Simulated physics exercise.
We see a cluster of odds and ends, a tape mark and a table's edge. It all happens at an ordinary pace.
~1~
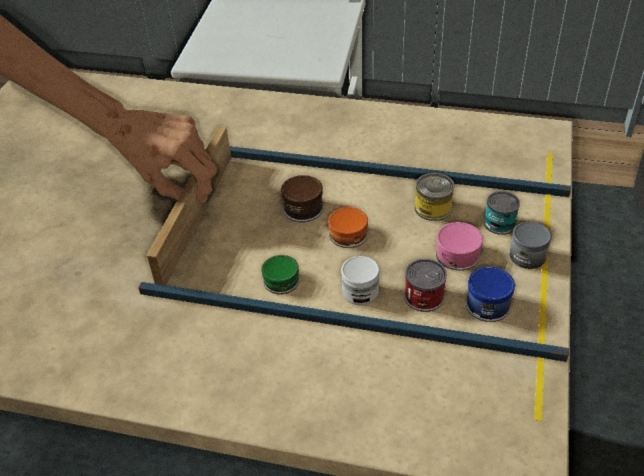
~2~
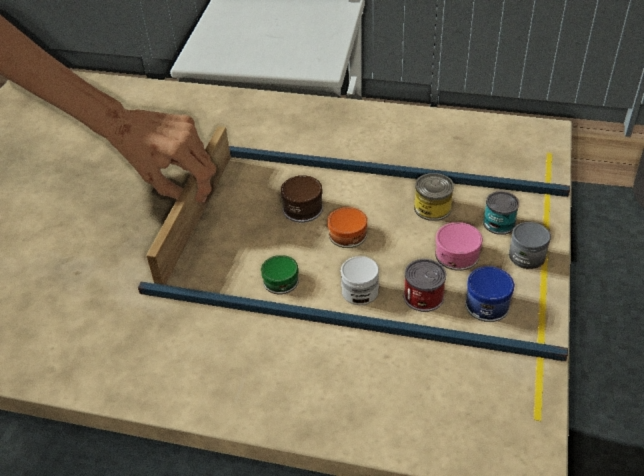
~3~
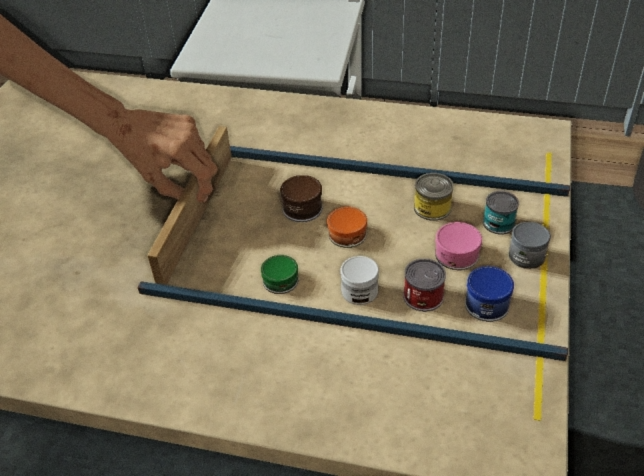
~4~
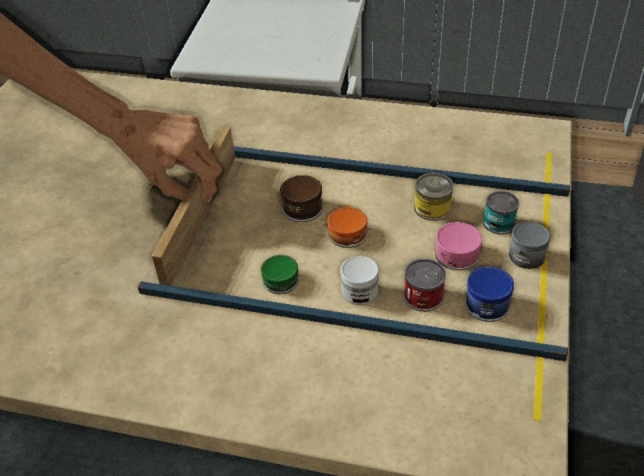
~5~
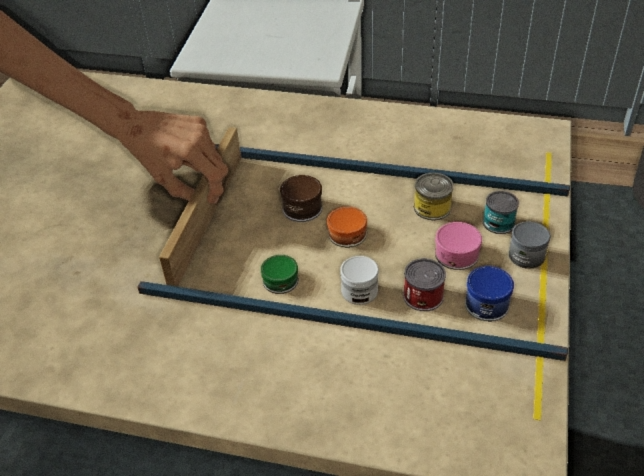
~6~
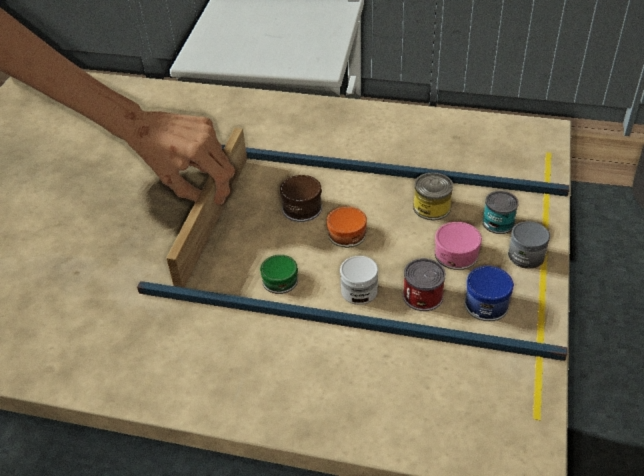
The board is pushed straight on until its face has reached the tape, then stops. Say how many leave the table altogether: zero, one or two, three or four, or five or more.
It ends with five pieces at least gone from the top.
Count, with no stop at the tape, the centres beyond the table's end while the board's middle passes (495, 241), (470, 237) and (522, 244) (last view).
First 1, next 1, last 5.
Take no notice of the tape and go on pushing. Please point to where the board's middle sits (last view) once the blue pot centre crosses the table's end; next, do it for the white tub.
The middle would be close to (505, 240) and then close to (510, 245).
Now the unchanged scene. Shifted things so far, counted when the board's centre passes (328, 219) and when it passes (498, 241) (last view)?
First position 4; second position 10.
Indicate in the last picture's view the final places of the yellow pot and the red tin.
You'll find the yellow pot at roughly (567, 202) and the red tin at roughly (565, 293).
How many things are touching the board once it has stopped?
Number in contact with it: 5.
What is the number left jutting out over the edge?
5.
A little later, none off yet; grey tub at rest near (529, 245); turquoise pot at rest near (500, 212); blue pot at rest near (488, 294).
Next, none off yet; grey tub at rest near (529, 245); turquoise pot at rest near (500, 212); blue pot shifted about its own width near (519, 295).
Later still, none off yet; grey tub tilted a little near (584, 247); turquoise pot shifted about its own width near (538, 213); blue pot shifted about its own width near (554, 292).
When it is over, the number that fall off is five or more; down, white tub, pink tin, blue pot, turquoise pot and grey tub.
